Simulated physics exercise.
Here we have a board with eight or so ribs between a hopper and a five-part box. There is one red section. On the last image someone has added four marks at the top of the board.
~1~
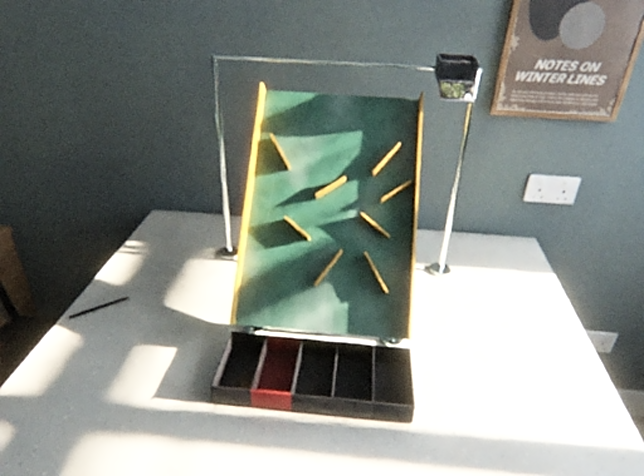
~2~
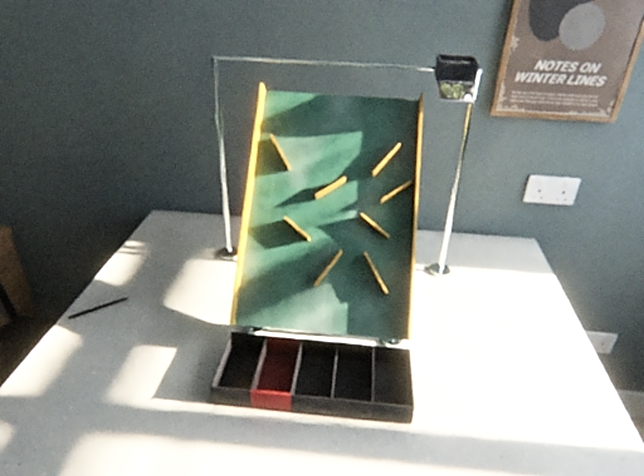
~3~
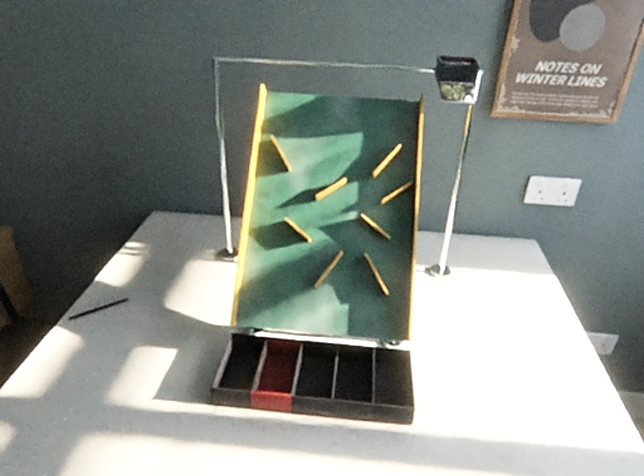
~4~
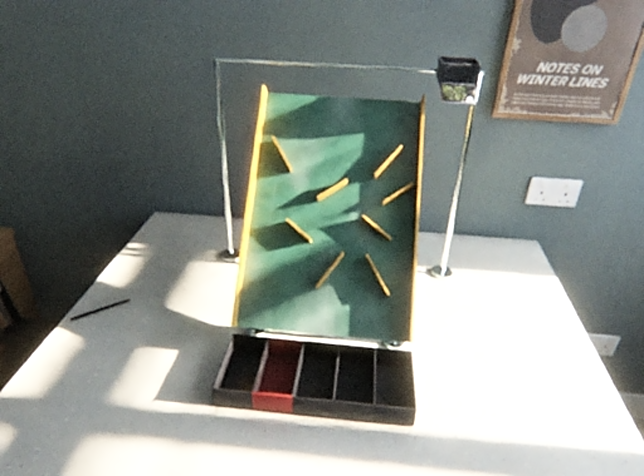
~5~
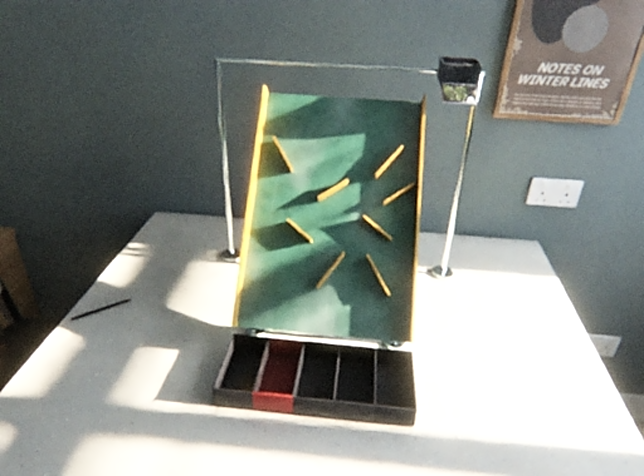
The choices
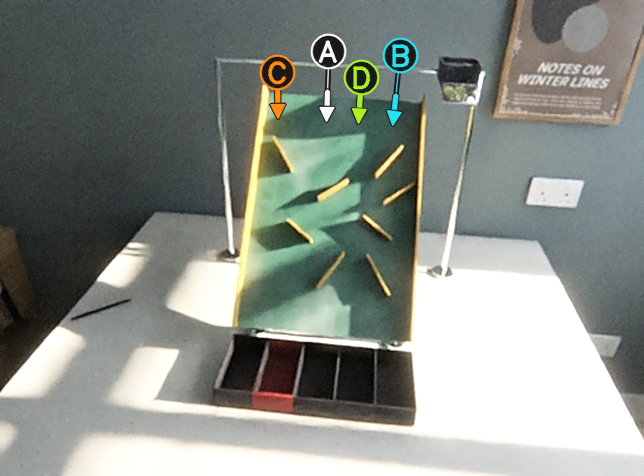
The footage shows a tilted green board with yellow ribs on a sunlit table, a small dark container above its upper right and a five-part box with one red section at its foot; nothing visibly moves apart from slight camera shake.
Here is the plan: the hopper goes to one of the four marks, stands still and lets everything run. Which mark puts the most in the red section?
Take A.
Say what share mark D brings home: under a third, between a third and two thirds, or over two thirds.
Mark D gives between a third and two thirds.
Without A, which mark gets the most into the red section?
B.
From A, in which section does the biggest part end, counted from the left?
The second.
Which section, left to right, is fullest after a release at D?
It is the second one.
On the marked copy, mark A meets the board at (326, 116); mark B meets the board at (393, 120); mark C meets the board at (277, 113); mark D meets the board at (358, 118).
If A is chosen, most in the red section, about a quarter in other sections.
If B is chosen, about two thirds in the red section, about a quarter in other sections, a stray few held on the board, a stray few outside the box.
If C is chosen, about a third in the red section, about two thirds in other sections, a stray few outside the box.
If D is chosen, about half in the red section, about half in other sections, a stray few outside the box.
